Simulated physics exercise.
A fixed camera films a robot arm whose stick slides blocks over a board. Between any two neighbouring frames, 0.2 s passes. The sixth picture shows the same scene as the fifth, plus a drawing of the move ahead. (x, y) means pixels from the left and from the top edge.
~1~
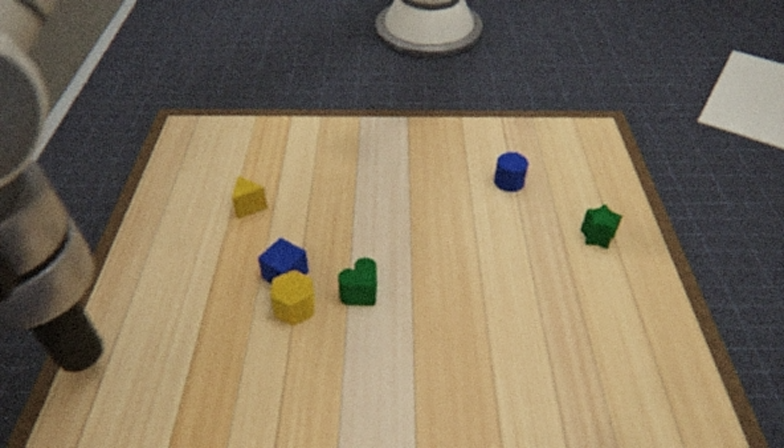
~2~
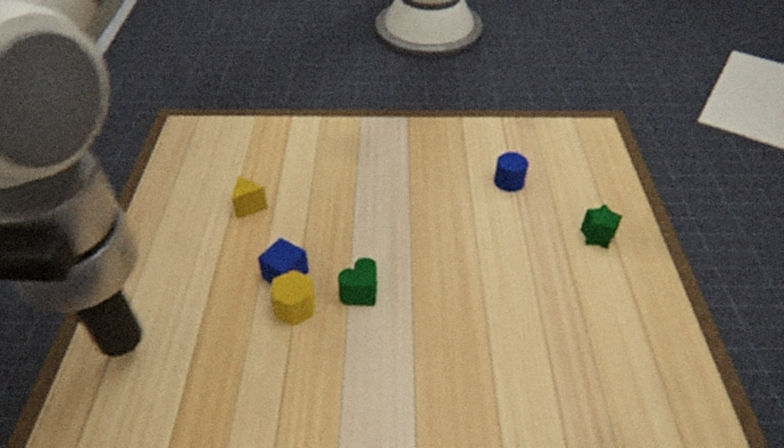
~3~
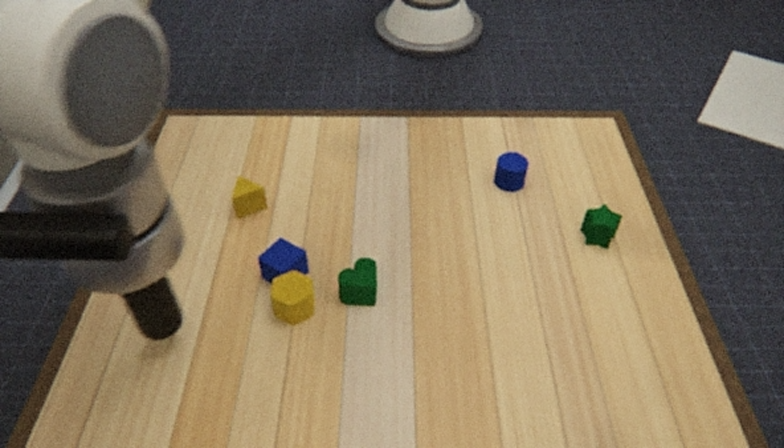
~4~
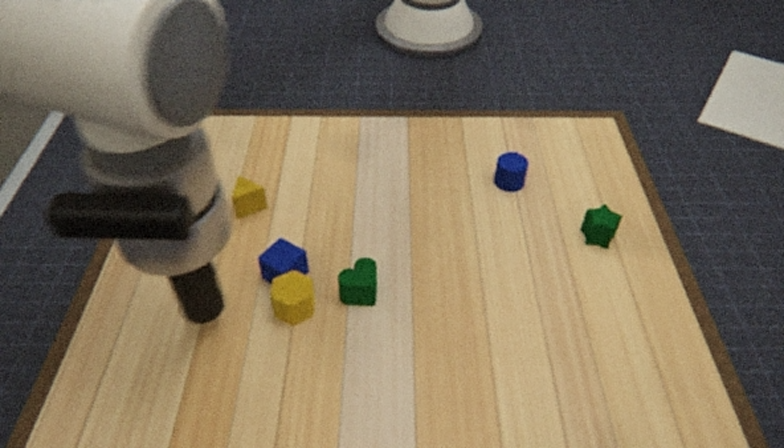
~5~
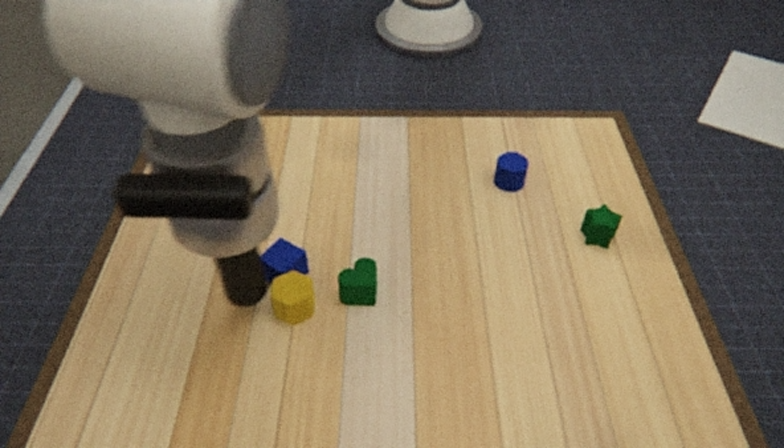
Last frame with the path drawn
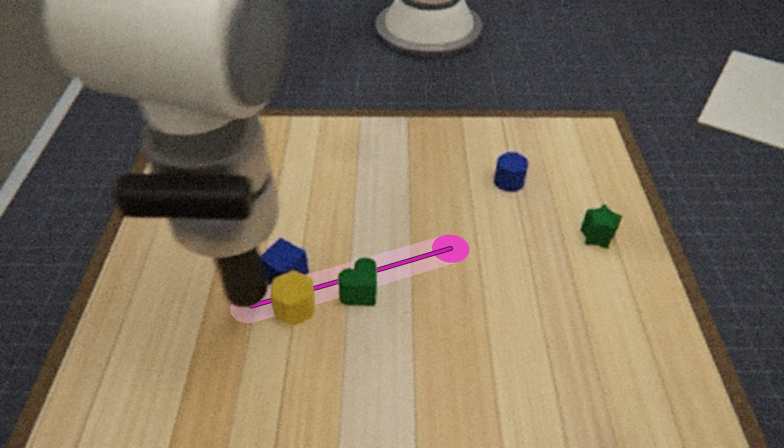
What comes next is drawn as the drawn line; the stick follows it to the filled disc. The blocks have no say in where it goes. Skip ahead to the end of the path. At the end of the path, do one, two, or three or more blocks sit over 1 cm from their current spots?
At least three of them.
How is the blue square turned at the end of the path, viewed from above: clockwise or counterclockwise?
Against the clock.
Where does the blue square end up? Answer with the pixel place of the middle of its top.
Its top centre lands on (302, 241).
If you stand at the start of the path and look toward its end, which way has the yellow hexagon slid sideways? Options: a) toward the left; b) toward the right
b (toward the right)
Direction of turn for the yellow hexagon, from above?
My prediction: CW.
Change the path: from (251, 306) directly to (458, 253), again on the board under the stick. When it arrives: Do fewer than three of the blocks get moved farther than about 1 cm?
No, it doesn't check out.
Drawn move, straight from (251, 306) to (451, 248).
The first path, step by step. One third of the way, stick at (321, 272); blue square at (302, 241), turned 60° anticlockwise; yellow hexagon at (344, 291), turned 60° clockwise; green heart-shaped block at (379, 273), turned 50° anticlockwise.
Two thirds of the way, stick at (388, 253); blue square at (302, 241), turned 60° anticlockwise; yellow hexagon at (347, 291), turned 70° clockwise; green heart-shaped block at (401, 271), turned 15° clockwise.
At the end, stick at (452, 234); blue square at (302, 241), turned 60° anticlockwise; yellow hexagon at (347, 291), turned 70° clockwise; green heart-shaped block at (403, 270), turned 25° clockwise.
